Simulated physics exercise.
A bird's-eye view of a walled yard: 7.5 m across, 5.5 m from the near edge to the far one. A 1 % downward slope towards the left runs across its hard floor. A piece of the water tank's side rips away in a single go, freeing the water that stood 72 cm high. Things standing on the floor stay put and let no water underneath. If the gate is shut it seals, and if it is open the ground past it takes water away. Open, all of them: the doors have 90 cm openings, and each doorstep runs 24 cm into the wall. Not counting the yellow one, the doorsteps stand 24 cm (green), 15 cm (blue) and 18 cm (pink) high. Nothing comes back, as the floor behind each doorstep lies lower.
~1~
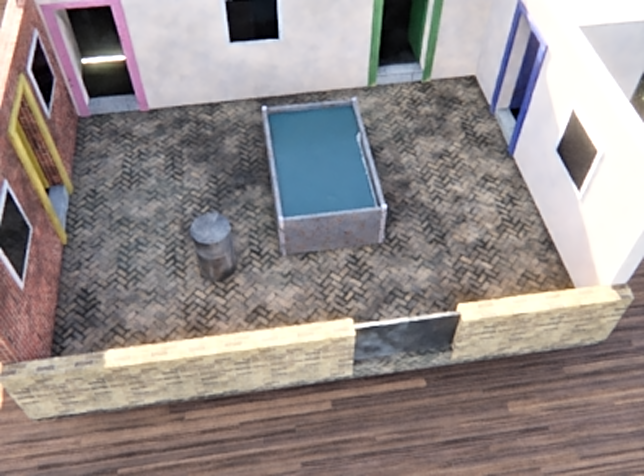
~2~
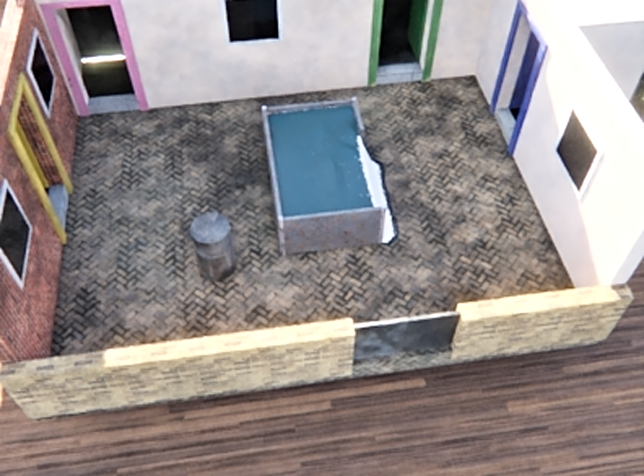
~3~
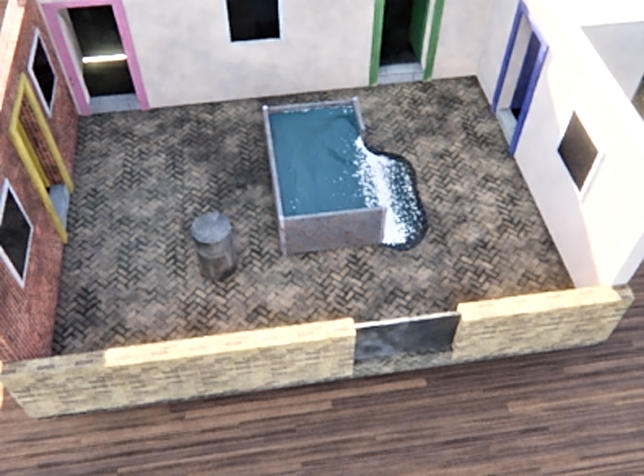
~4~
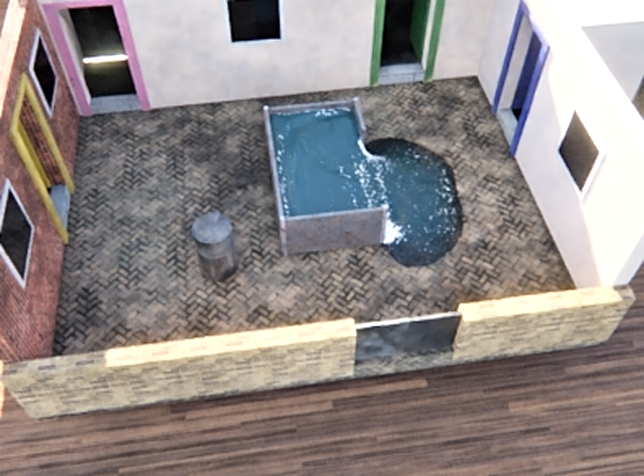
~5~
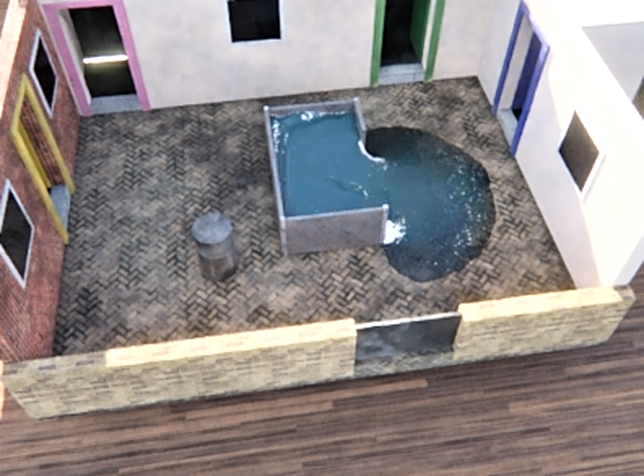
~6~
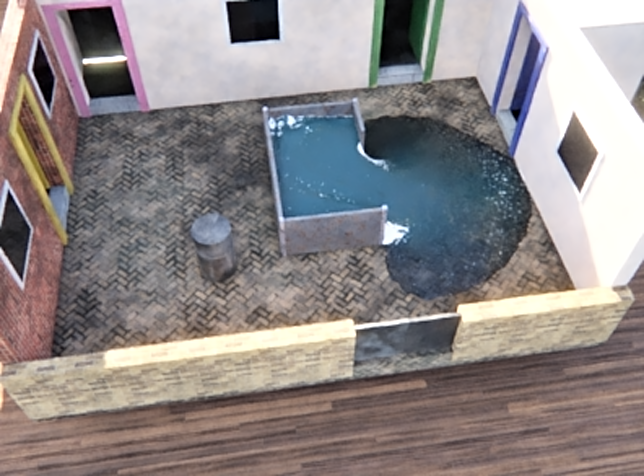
Water pouring from the broken right side of a raised tank, spreading rightward in a widening pool across a walled, paved yard.
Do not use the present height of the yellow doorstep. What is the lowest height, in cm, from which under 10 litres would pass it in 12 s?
12 cm.
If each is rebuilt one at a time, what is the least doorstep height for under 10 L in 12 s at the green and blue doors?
About 12.0 cm at green and about 22 cm at blue.
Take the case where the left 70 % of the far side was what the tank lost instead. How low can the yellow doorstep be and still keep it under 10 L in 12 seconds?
A height of around 10.0 cm.
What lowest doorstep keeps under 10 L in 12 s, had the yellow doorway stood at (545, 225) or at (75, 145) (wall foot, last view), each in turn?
You'd want about 31 cm there first, then about 12.0 cm.
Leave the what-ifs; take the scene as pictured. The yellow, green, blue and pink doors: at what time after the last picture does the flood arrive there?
Yellow at 5.0 s, green at 0.9 s, blue at 0.2 s and pink at 4.5 s.
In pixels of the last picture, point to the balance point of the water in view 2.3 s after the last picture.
The balance point sits at roughly (429, 202).
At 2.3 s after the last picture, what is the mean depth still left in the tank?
About 20 centimetres.
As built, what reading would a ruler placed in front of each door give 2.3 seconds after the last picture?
Yellow door 0 cm, green door 13 cm, blue door 17 cm, pink door 0 cm.
Then, 0.7 s after the last picture water covers 30 % of the floor, deepest (41 cm) near (526, 197); it has not reached the yellow door.
Then, 2.3 s after the last picture water covers 35 % of the floor, deepest (30 cm) near (582, 319); it has not reached the yellow door.
Then, 11.3 s after the last picture water covers 100 % of the floor, deepest (13 cm) near (68, 217); 13 cm at the yellow door, 0 litres in over its 24 cm doorstep.
At the yellow door as built, the water peaked near 15 cm, 8.7 s after the last picture.
Run again over the same 12 s with other heights there, 29 litres in over 10 cm, 2 litres over 13.5 cm. The limit of 10 litres is kept from about 12 cm up.
